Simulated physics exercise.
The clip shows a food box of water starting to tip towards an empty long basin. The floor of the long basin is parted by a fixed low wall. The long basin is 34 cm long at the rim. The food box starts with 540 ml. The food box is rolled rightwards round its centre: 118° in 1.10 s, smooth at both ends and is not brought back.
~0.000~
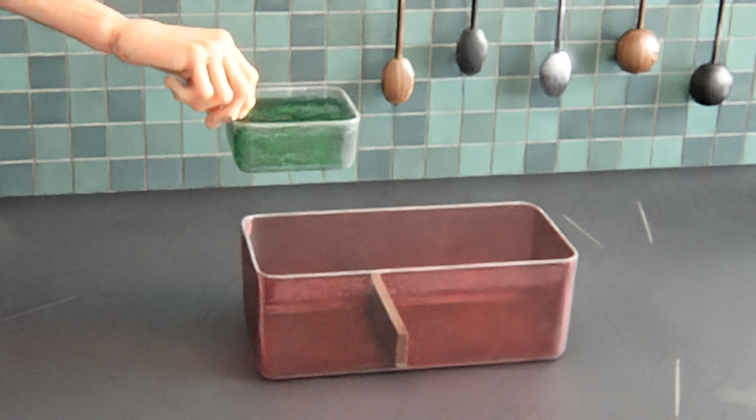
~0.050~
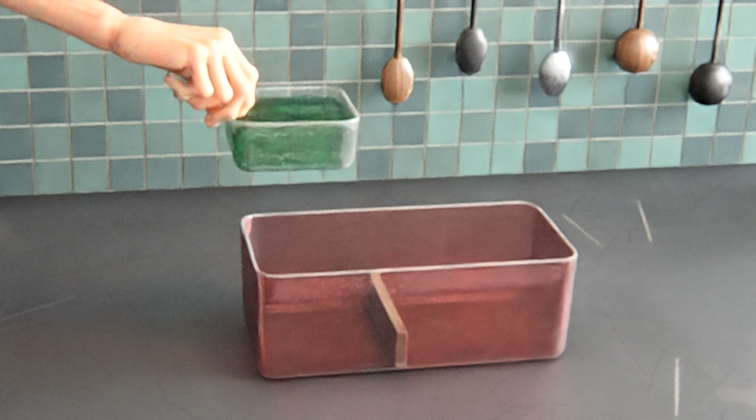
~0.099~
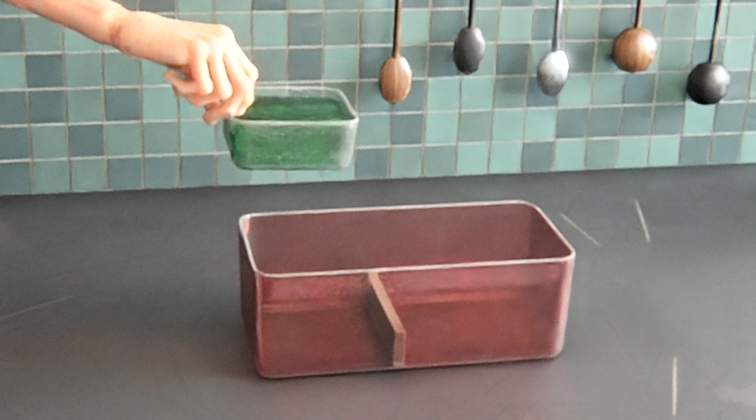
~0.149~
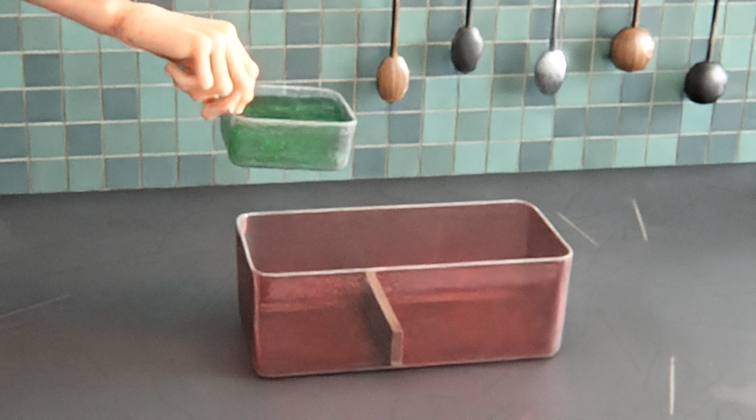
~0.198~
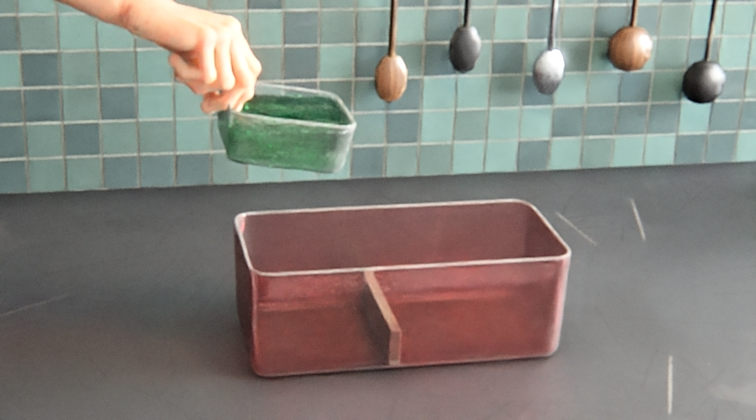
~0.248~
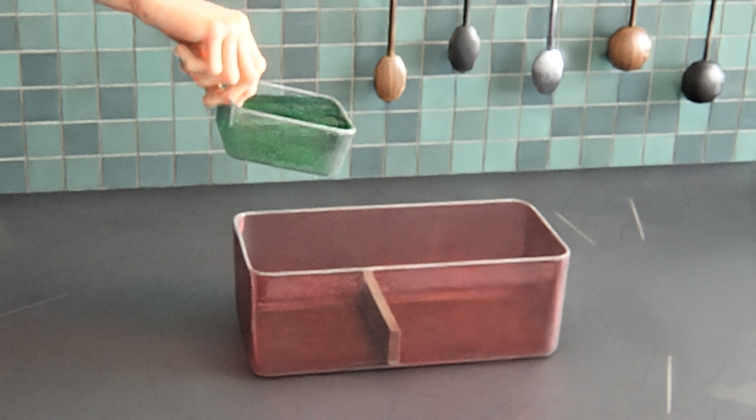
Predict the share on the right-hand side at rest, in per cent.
The far part has some 71 per cent.
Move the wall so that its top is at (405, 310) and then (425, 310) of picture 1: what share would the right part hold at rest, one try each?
First 55, then 20 per cent.
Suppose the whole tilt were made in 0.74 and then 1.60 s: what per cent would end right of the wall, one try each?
First 65, then 70 per cent.
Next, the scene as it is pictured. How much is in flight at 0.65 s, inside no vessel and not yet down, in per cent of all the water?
Near 40 in a hundred.
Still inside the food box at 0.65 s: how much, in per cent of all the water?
About 20 per cent.
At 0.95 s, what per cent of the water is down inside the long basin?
Near 96 in a hundred.
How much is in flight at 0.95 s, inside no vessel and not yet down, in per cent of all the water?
About 3 per cent.
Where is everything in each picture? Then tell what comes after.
In the first picture, tilt 0°; pouring edge (350, 105); surface from (230, 114) to (346, 110); the long basin's rim runs from (249, 247) to (556, 231); the wall's top is at (387, 303).
In the second picture, tilt 1°; pouring edge (350, 105); surface from (230, 113) to (346, 110).
In the third picture, tilt 2°; pouring edge (348, 107); surface from (228, 112) to (345, 110).
In the fourth picture, tilt 5°; pouring edge (347, 109); surface from (227, 111) to (342, 110).
In the fifth picture, tilt 9°; pouring edge (346, 112); surface from (226, 111) to (342, 110).
In the sixth picture, tilt 14°; pouring edge (346, 117); surface from (225, 110) to (344, 111); 1 per cent is over the edge.
Then, 0.65 s in, the tilt is 76° and 21 per cent is still to pour, 3 is left of the wall and 37 right of it.
Then, 0.95 s in, the tilt is 113° and 1 per cent is still to pour, 25 is left of the wall and 70 right of it.
Then, 1.26 s in, the tilt is 118° and 0 per cent is still to pour, 28 is left of the wall and 71 right of it.
Then, 1.60 s in, the tilt is 118° and 0 per cent is still to pour, 28 is left of the wall and 71 right of it.
Finally, 28 per cent lies left of the wall, 71 right of it and 1 outside.
